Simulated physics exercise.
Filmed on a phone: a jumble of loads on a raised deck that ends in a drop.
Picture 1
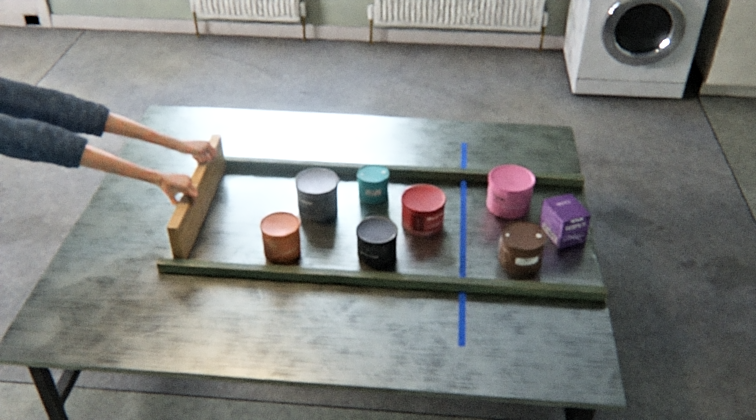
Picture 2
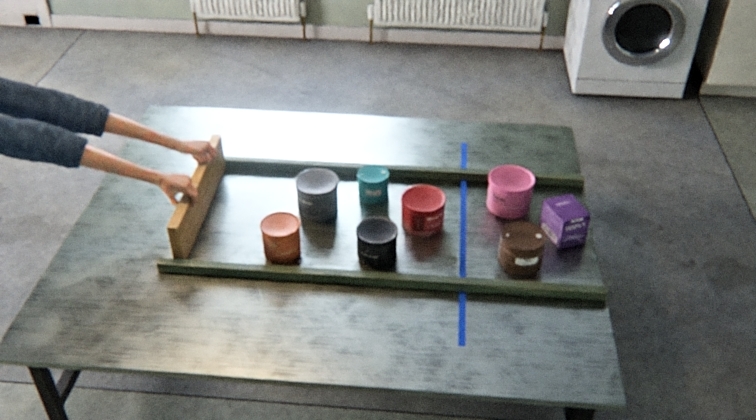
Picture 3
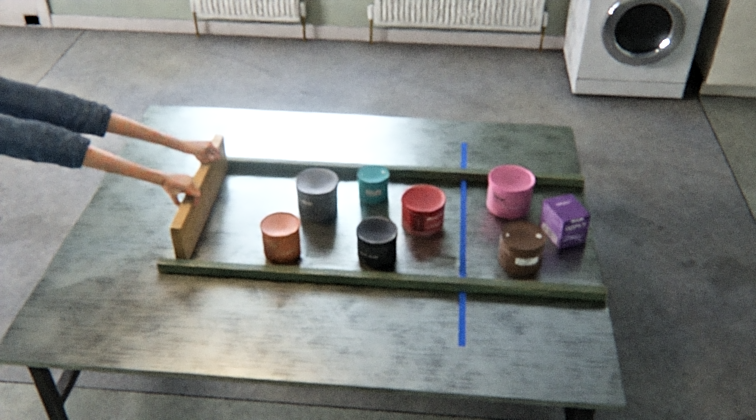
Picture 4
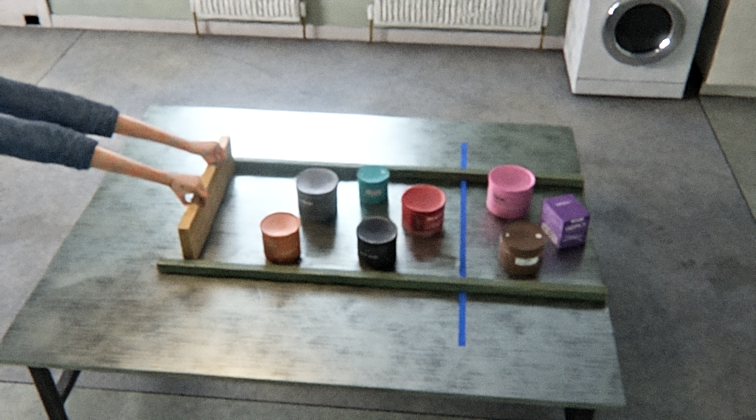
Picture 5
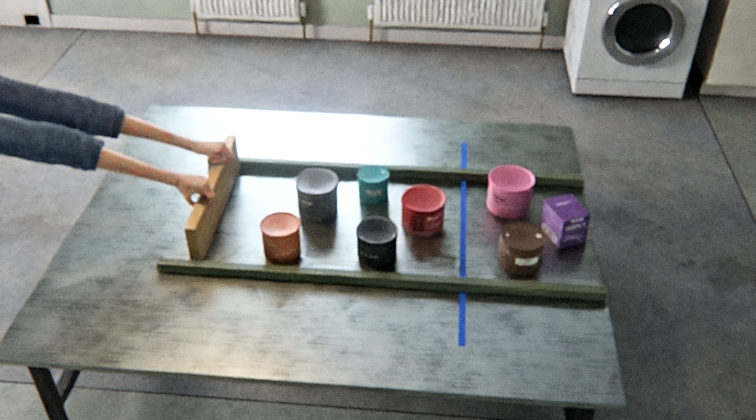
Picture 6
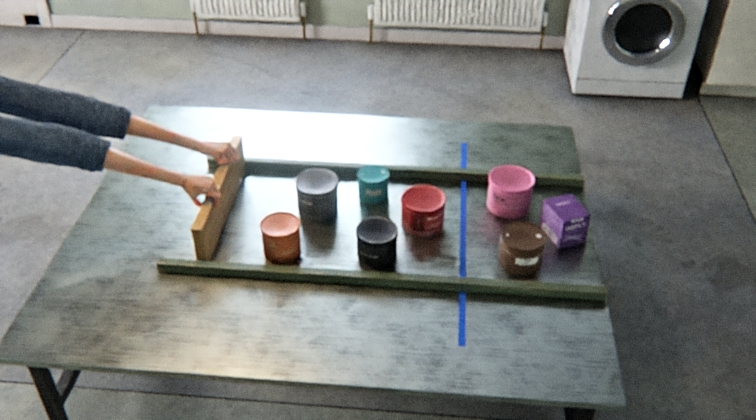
A wooden plank, held by two hands, slid slowly a short way to the right between two rails on a table, while the colourful pails, brown canister and purple box ahead of it stayed still.
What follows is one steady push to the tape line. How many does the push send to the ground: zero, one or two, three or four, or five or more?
The number that fall off is zero.
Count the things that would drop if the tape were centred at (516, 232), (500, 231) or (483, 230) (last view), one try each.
Down on the ground: 2, 2 and 0.
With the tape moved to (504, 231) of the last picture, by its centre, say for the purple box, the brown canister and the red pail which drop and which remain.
The purple box falls, the brown canister tumbles off, the red pail is kept.
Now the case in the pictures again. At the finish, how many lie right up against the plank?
It touches 3.
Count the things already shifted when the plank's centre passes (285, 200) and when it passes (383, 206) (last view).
By then 1, and 5.
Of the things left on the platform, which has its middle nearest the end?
It is the purple box.
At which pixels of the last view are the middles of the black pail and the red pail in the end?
First (522, 248), then (526, 220).
Soon after, none off yet; purple box at rest near (565, 221); brown canister at rest near (522, 248); pink pail at rest near (510, 192).
In the end, the number that fall off is zero.
